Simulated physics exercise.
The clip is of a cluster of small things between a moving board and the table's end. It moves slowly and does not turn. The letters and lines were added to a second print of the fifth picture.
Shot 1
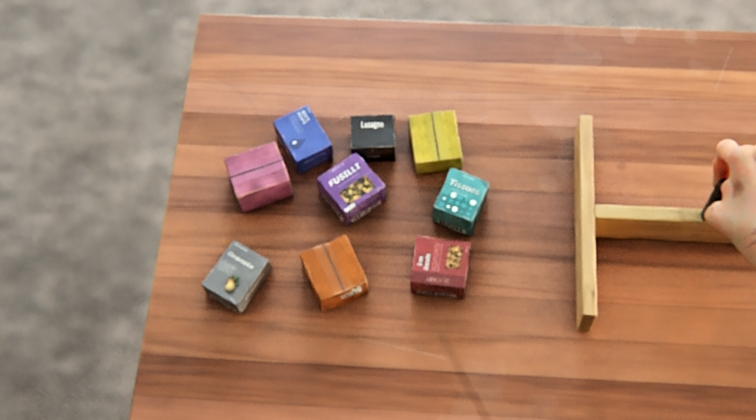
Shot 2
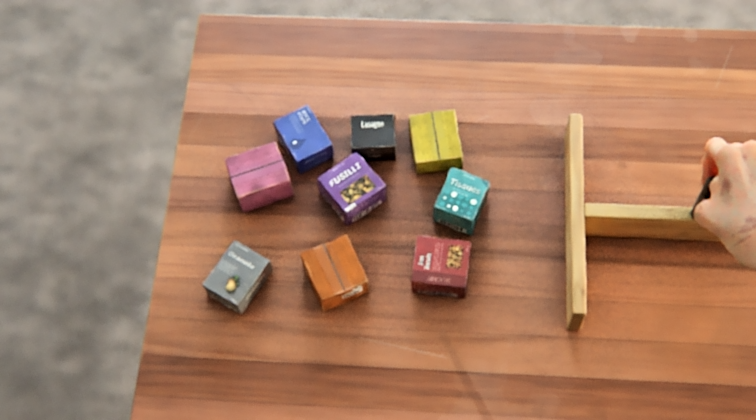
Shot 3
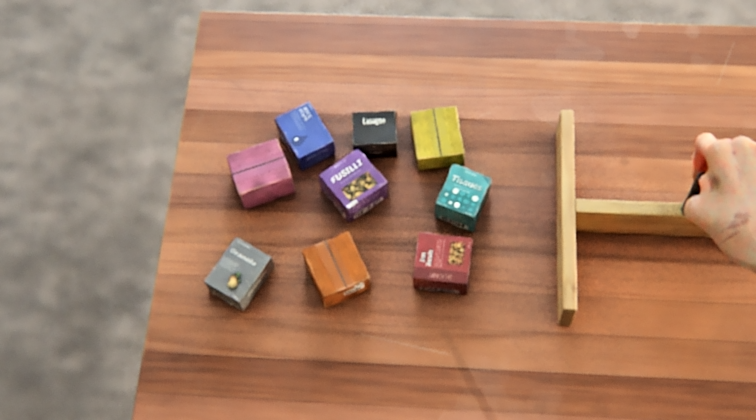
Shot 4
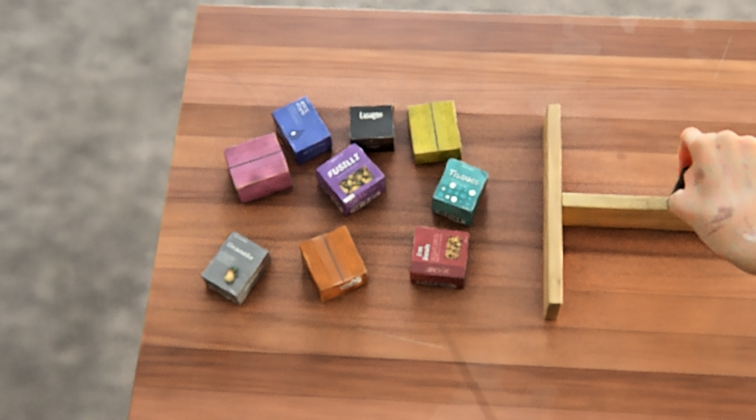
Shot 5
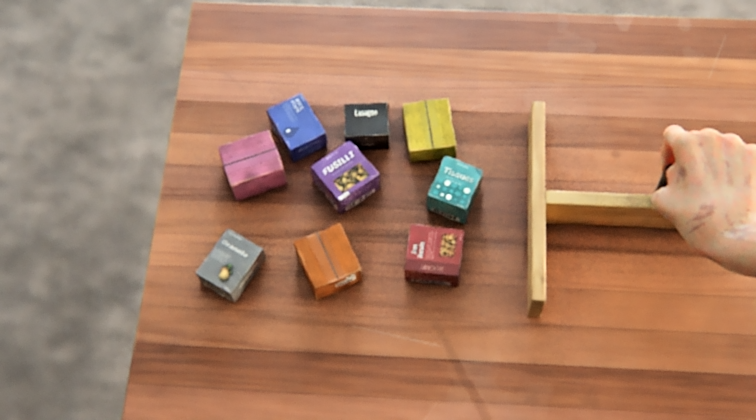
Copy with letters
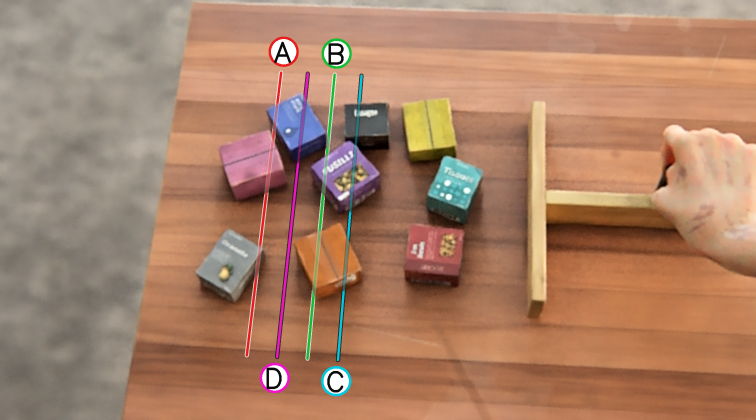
Nine small coloured boxes sit in a loose cluster on a striped brown wooden table, seen from above, with grey floor beyond its left edge. Purple is in the middle, ringed by pink, blue, black, yellow, turquoise, red, orange and grey. From the right, a hand slowly slides a T-shaped wooden board left toward the boxes, which stay put, while the view shifts slightly.
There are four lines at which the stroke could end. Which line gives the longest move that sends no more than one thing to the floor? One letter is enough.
D is the last line within the limit.
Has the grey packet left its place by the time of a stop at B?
Yes.
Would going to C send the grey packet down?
No.
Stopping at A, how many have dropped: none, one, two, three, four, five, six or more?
In all, three.
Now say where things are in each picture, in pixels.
In the first picture, pink box (259, 177); purple packet (351, 190); red packet (440, 268).
In the second picture, board (578, 209); grey packet (239, 278).
In the third picture, board (568, 205); turquoise box (463, 198).
In the fourth picture, board (555, 199); orange box (334, 264).
In the fifth picture, board (539, 196); pink box (252, 166); purple packet (345, 178); red packet (434, 256).
On the marked copy, A at (265, 205); B at (322, 208); C at (351, 209); D at (293, 206).
Taking D. A third of the way, board (450, 193); yellow box (422, 128); red packet (412, 256).
Two thirds of the way, board (361, 189); pink box (222, 167); grey packet (216, 270).
When it is over, board (295, 186); grey packet (157, 269); pink box (177, 172); none fallen.
As for the rest, A drops three; B is within the limit but short; C is within the limit but short.
